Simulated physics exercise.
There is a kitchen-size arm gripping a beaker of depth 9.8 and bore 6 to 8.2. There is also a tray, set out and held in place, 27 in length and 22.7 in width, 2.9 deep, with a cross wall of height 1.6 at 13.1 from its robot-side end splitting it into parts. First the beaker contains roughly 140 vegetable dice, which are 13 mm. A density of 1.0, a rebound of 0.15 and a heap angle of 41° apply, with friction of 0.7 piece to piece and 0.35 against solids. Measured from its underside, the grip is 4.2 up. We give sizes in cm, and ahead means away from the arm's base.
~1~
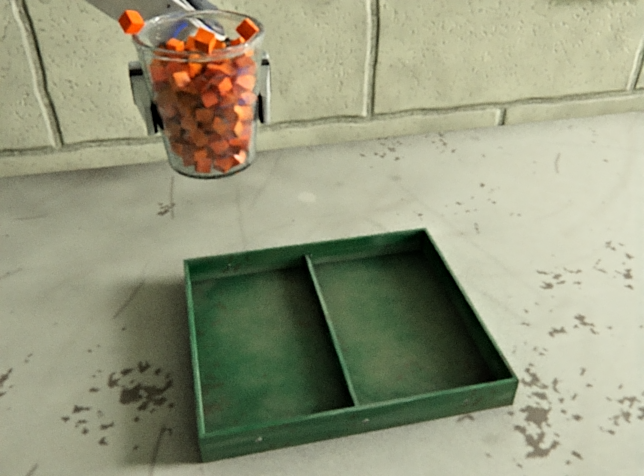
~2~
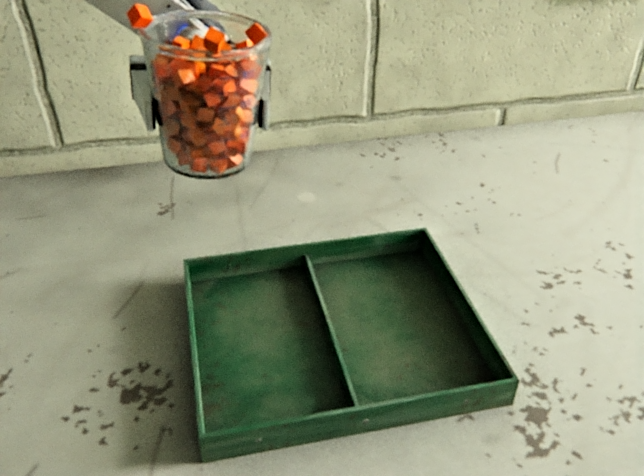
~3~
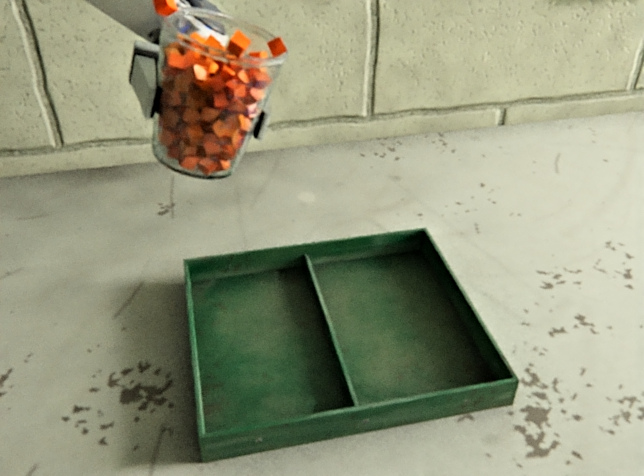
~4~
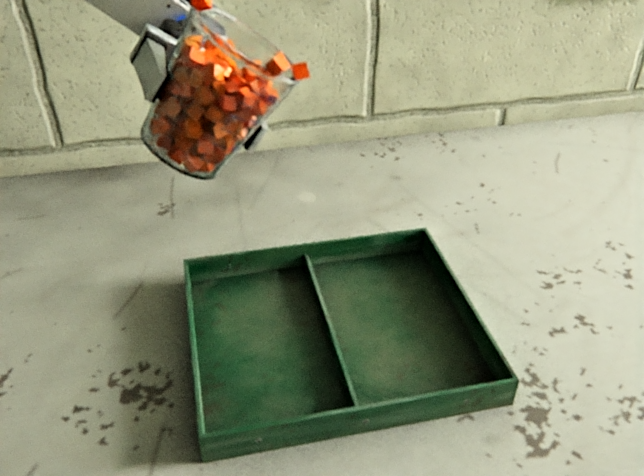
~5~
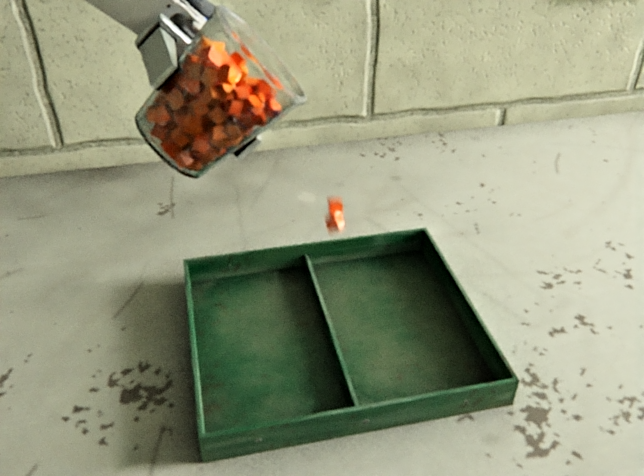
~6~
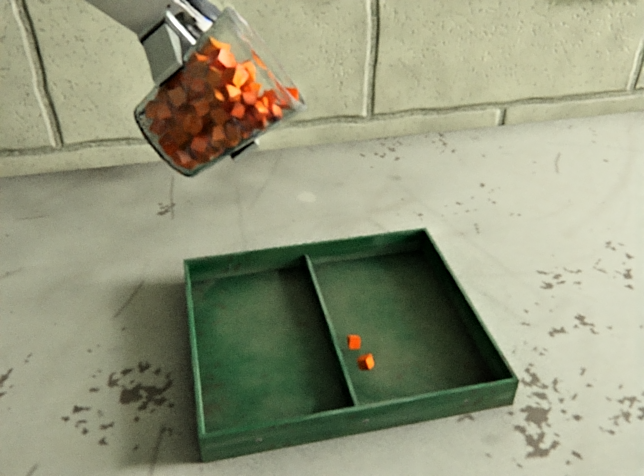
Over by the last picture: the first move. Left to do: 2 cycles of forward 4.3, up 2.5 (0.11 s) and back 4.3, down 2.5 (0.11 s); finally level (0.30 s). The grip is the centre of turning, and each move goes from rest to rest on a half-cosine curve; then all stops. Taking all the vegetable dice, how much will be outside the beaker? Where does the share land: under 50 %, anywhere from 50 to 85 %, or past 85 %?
It lands anywhere from 50 to 85 %.
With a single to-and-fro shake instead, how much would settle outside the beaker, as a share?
It would come to around 45 %.
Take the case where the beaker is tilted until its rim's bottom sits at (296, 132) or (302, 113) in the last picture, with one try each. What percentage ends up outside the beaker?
Roughly 95 per cent, then roughly 70 per cent.
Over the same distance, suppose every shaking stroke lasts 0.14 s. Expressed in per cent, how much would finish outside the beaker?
In that case about 30 in a hundred.
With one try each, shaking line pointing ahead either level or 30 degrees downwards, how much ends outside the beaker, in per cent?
It comes to around 30 per cent on the first try and around 10 per cent on the second.
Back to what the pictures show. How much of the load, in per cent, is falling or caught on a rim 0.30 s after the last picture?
Around 37 per cent of the load.
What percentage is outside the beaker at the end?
I'd say some 60 per cent of it.
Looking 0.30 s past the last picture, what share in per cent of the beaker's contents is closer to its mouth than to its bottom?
Near 40 %.
Then, 0.30 s on, tilted 54° forward, highest piece 30 above the table; 86 in the beaker, 2 in the far-side part, 52 in flight or on a rim.
Then, 0.59 s on, tilted 26° forward, highest piece 28 above the table; 62 in the far-side part, 59 in the beaker, 9 in the robot-side part, 2 on the table or floor, 8 in flight or on a rim.
Then, 0.94 s on, level, highest piece 30 above the table; 67 in the far-side part, 59 in the beaker, 12 in the robot-side part, 2 on the table or floor.
Then, 1.99 s on, level, highest piece 30 above the table; 67 in the far-side part, 59 in the beaker, 12 in the robot-side part, 2 on the table or floor.
In the end, 67 in the far-side part, 59 in the beaker, 12 in the robot-side part, 2 on the table or floor. That is 58 % outside the beaker.
